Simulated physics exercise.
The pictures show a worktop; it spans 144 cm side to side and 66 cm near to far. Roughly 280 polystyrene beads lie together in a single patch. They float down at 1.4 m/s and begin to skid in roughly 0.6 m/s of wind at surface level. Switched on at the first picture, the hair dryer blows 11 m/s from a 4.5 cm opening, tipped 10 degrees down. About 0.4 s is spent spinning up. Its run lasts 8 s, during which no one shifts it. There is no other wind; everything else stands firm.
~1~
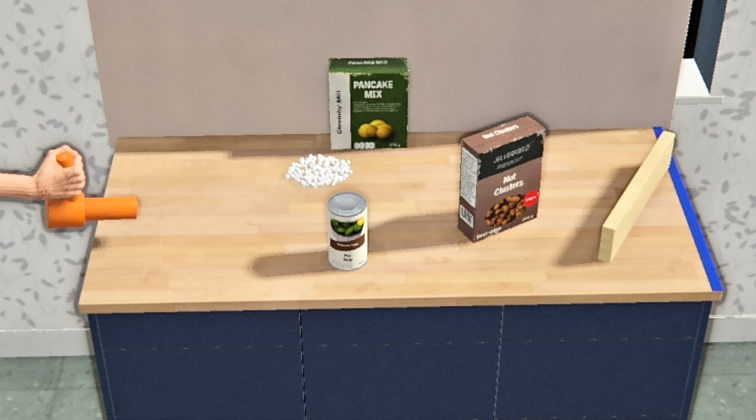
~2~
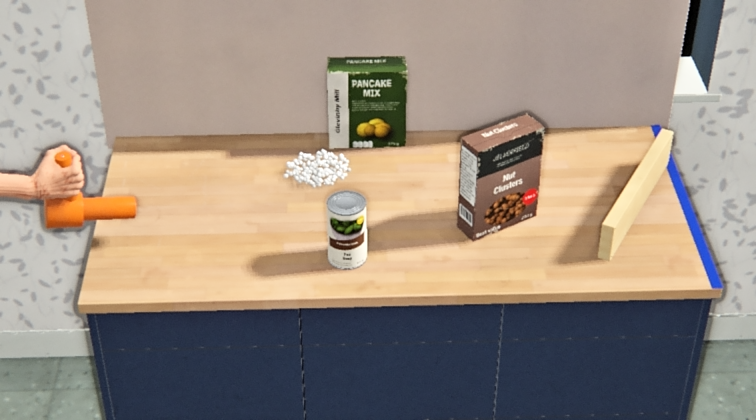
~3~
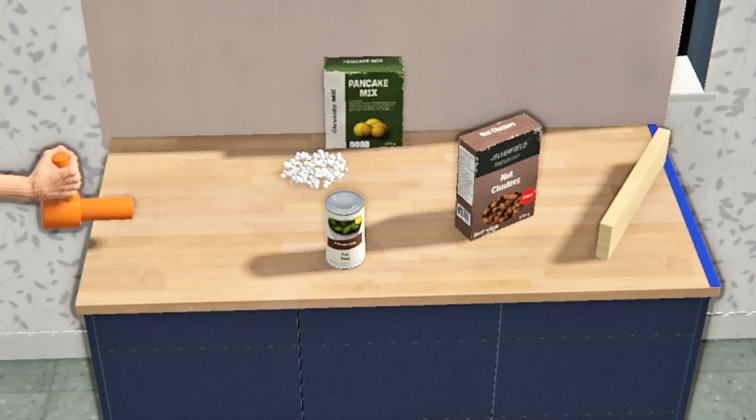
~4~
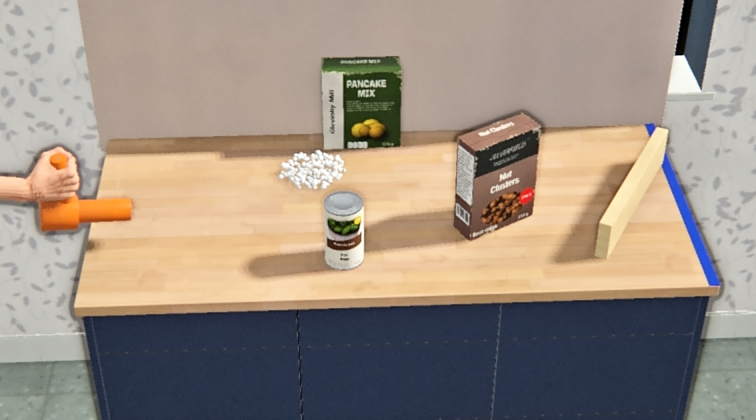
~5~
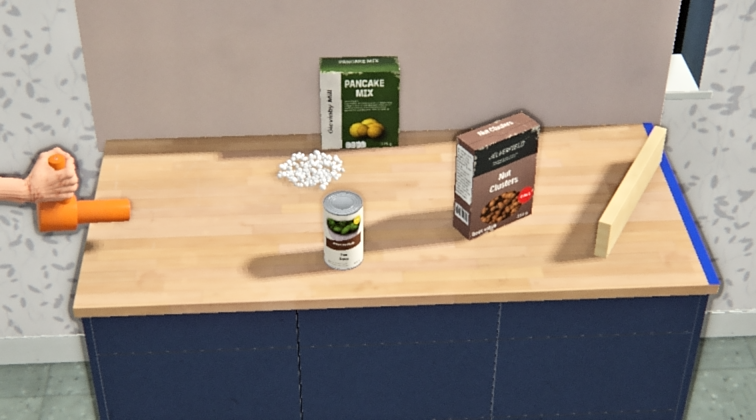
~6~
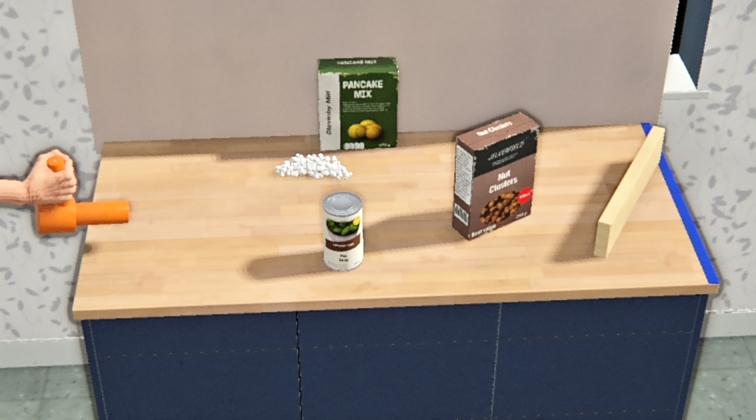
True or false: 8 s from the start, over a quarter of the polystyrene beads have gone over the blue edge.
True.
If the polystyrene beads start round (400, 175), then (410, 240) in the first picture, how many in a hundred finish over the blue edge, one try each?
Near 100 % for the first and near 30 % for the second.
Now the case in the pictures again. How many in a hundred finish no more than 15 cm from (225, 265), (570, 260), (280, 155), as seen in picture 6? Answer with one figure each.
Estimates in listed order: 0 %; 0 %; 15 %.
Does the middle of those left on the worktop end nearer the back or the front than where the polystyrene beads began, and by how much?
Toward the rear, roughly 20 cm.
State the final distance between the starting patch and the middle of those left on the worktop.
That works out close to 20 centimetres.
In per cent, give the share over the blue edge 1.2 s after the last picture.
80 per cent, roughly.
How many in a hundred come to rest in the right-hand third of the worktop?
I'd estimate around 0 per cent.
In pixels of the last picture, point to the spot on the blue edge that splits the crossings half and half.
I'd put my finger close to (654, 134).
Then, 1.2 s after the last picture, 14 % are on the move or not yet settled, 82 % are over the blue edge; the middle of those still in play is near (318, 132).
Then, 2.2 s after the last picture, 12 % are on the move or not yet settled, 82 % are over the blue edge; the middle of those still in play is near (318, 132).
Then, 4.0 s after the last picture, 10 % are on the move or not yet settled, 83 % are over the blue edge; the middle of those still in play is near (318, 132).
Then, 7.6 s after the last picture, at the end, 83 % are over the blue edge; the middle of those still in play is near (318, 132).
